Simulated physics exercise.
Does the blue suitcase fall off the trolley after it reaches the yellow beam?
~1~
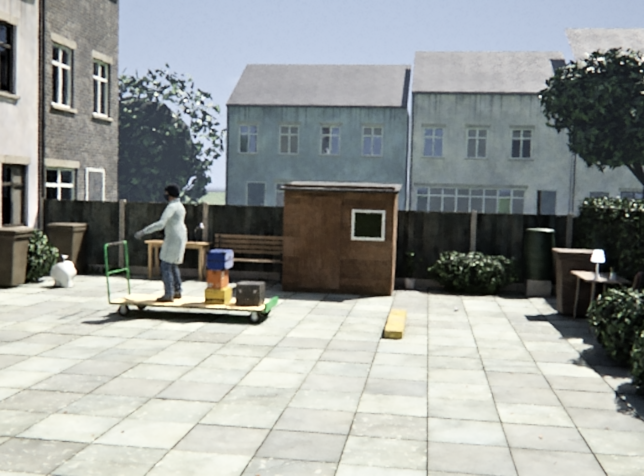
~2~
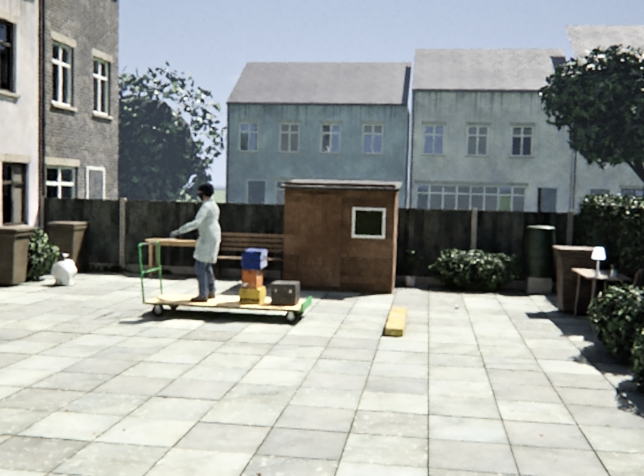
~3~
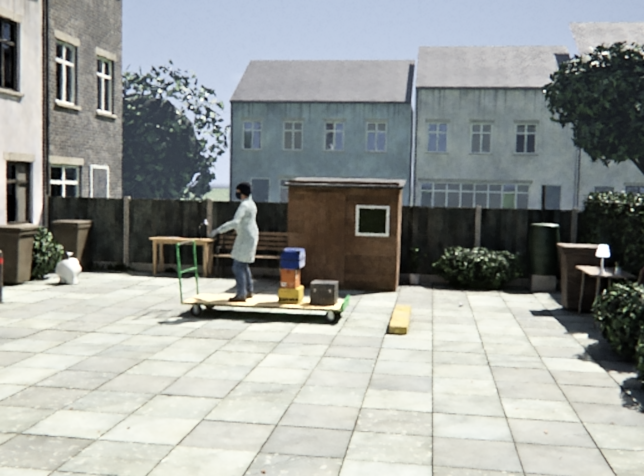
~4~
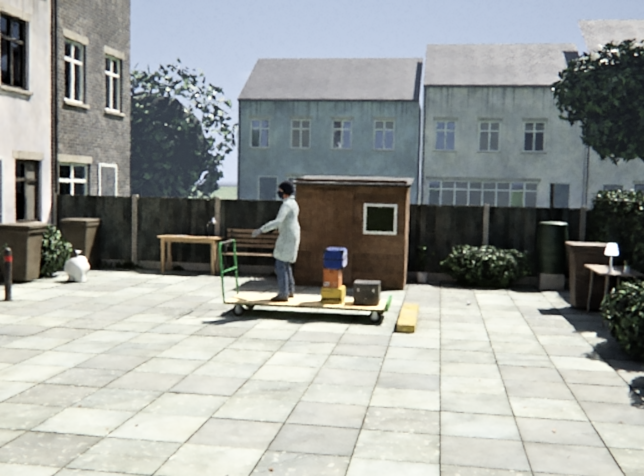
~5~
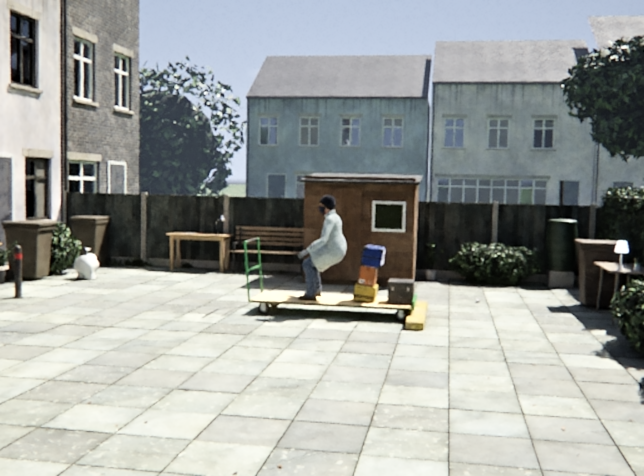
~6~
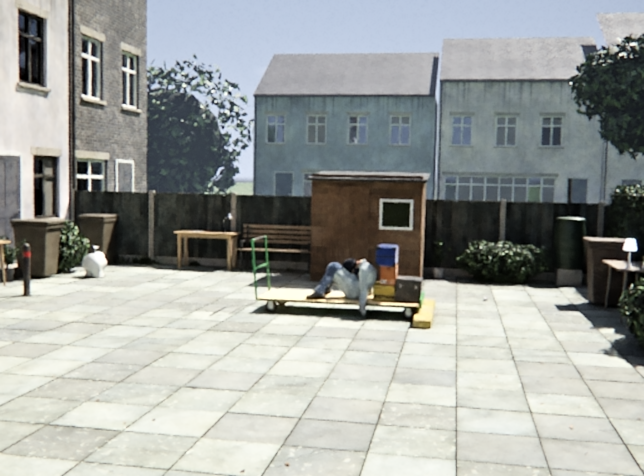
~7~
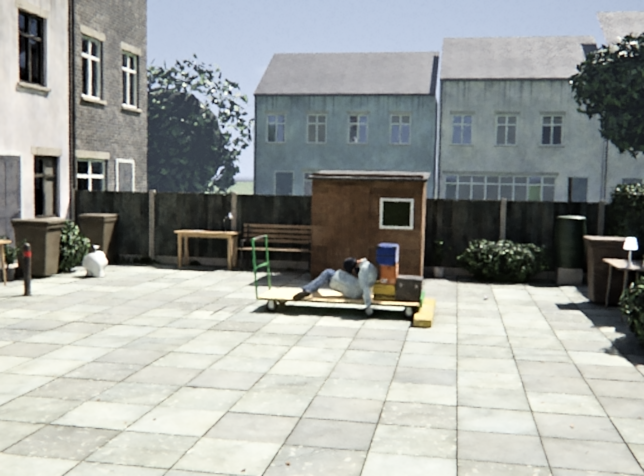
No, the blue suitcase stays on the trolley, still sitting on top of the stack when everything comes to rest.
